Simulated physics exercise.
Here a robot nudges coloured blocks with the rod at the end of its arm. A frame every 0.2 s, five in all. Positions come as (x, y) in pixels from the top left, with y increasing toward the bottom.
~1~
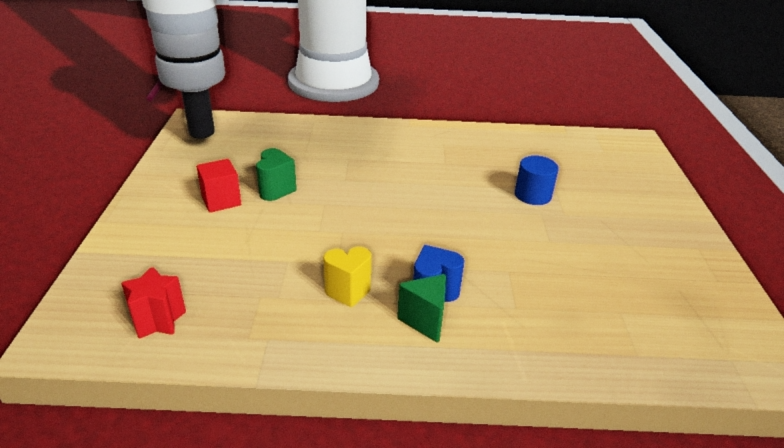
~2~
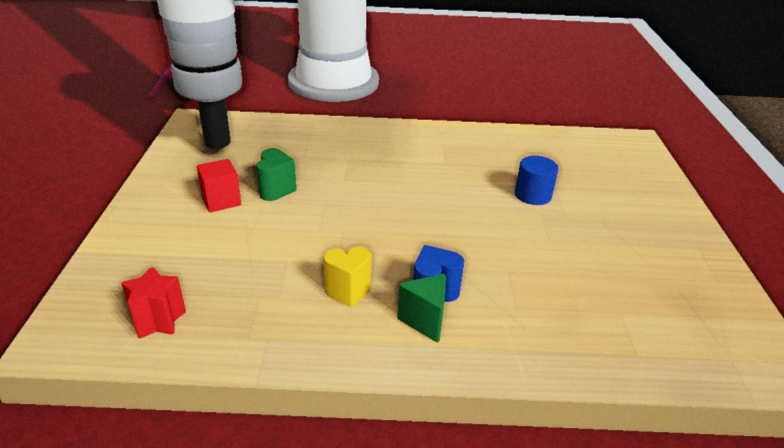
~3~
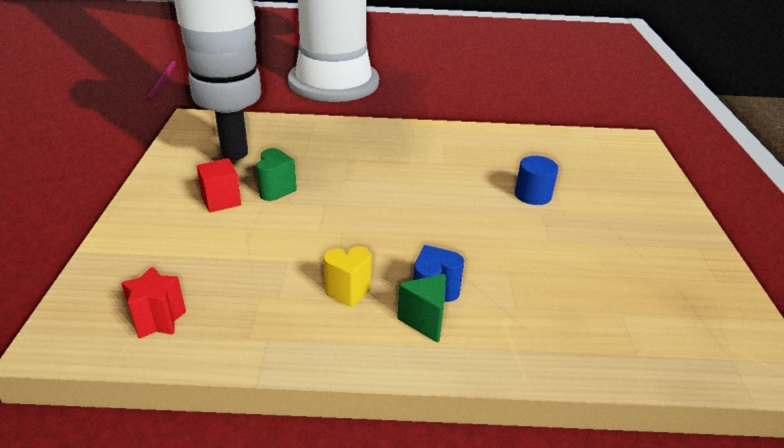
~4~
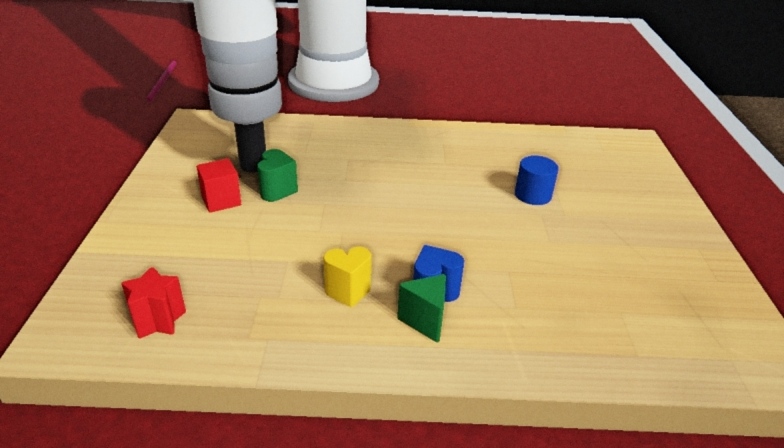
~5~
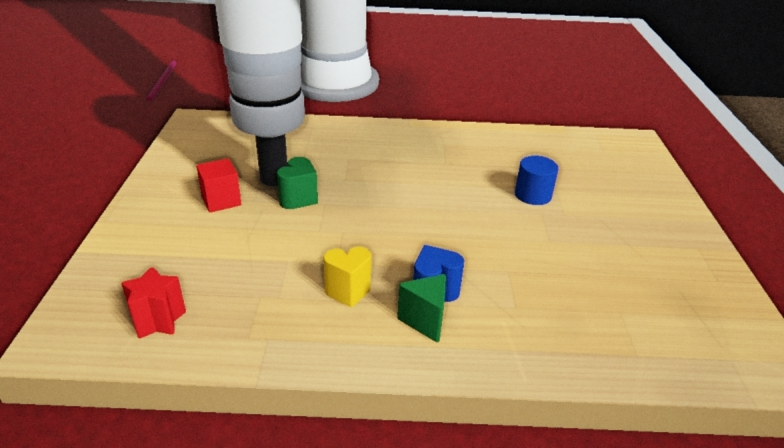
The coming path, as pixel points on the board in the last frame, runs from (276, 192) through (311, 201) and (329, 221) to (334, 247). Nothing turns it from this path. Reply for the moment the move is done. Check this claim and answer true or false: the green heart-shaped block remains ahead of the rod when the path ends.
The statement is incorrect.
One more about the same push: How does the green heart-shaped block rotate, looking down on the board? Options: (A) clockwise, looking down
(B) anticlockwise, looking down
That would be B.
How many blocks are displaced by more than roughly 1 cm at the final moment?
My best guess is that a single block moves over 1 cm.
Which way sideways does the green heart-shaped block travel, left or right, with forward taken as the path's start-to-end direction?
The green heart-shaped block is shifted sideways to the left, facing along the path from start to end.
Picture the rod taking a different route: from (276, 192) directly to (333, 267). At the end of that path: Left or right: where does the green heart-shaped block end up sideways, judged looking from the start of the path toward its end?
Sideways shift: Left.
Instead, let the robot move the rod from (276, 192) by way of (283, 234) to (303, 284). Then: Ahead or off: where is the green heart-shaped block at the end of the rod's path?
As far as I can tell, the green heart-shaped block has dropped away to the side or behind.
The first path, step by step. One third of the way, rod at (311, 189); green heart-shaped block at (335, 176).
Two thirds of the way, rod at (329, 209); green heart-shaped block at (357, 188), turned 30° anticlockwise.
At the end, rod at (334, 234); red square piece still; green heart-shaped block at (359, 190), turned 45° anticlockwise.
